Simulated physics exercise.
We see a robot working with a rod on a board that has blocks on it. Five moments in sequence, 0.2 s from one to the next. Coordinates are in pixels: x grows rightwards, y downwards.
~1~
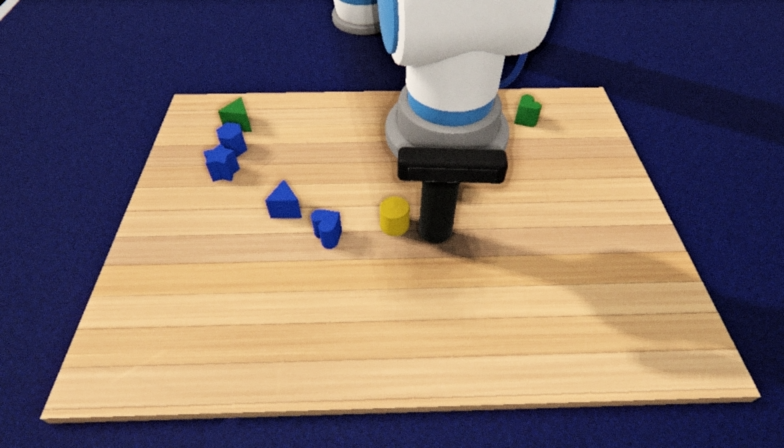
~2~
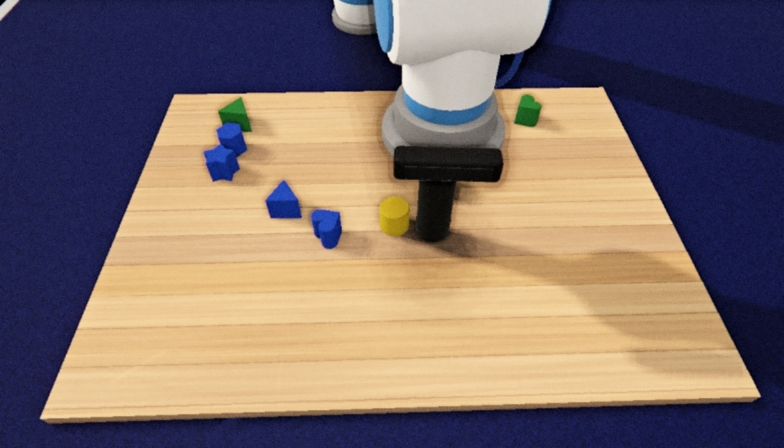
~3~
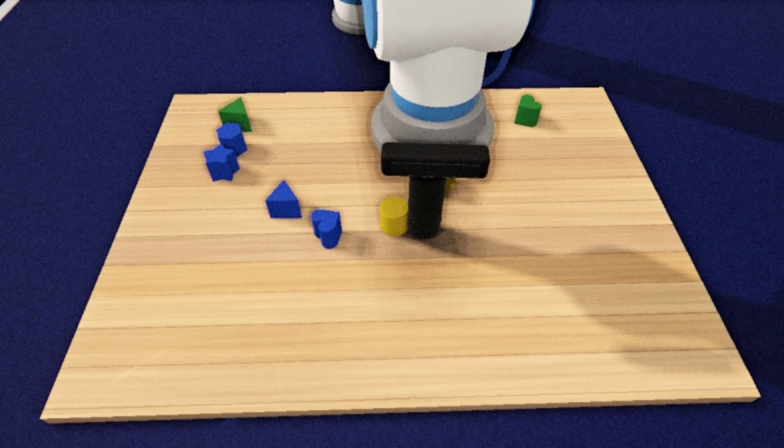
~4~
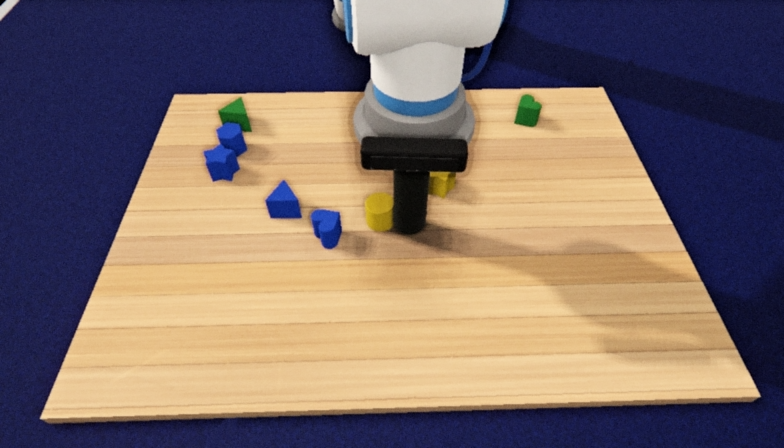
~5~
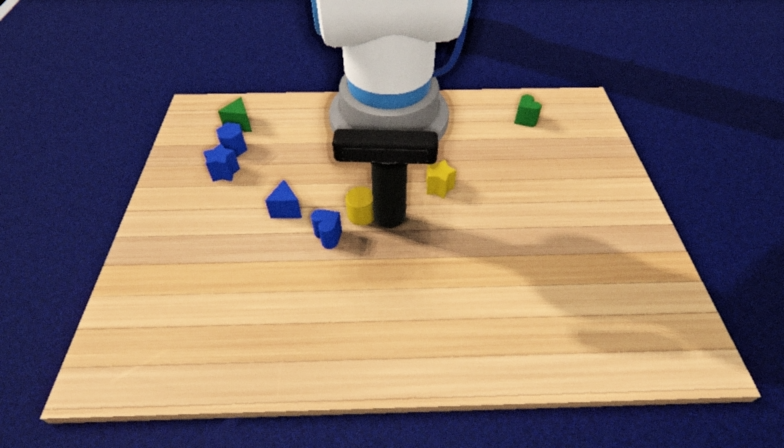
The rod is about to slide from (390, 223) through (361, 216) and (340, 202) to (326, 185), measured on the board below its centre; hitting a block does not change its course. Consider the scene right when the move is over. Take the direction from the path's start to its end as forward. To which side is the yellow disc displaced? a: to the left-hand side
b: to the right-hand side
The one that fits is a, to the left-hand side.
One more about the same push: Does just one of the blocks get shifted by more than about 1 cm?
That would be a yes.
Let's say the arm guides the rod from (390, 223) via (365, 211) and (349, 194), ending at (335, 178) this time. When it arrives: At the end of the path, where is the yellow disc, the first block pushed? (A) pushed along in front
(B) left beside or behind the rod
That would be B.
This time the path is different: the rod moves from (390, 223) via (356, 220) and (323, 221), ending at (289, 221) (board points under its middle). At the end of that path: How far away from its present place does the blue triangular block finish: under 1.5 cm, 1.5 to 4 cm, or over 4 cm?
Medium: 1.5 to 4 cm.
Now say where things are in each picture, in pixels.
The first picture shows rod tip (435, 231); block tops, blue heart (326, 218); yellow disc (395, 207).
The second picture shows rod (432, 230); blocks unchanged.
The third picture shows rod (424, 227); blocks unchanged.
The fourth picture shows rod (409, 223); yellow disc (380, 202).
The fifth picture shows rod (390, 216); blue heart (326, 218); yellow disc (360, 196).
What follows on the original path. One third of the way, rod (361, 210); yellow disc (332, 188).
Two thirds of the way, rod (340, 196); yellow disc (309, 179).
At the end, rod (325, 179); blue heart in place; yellow disc (294, 172).
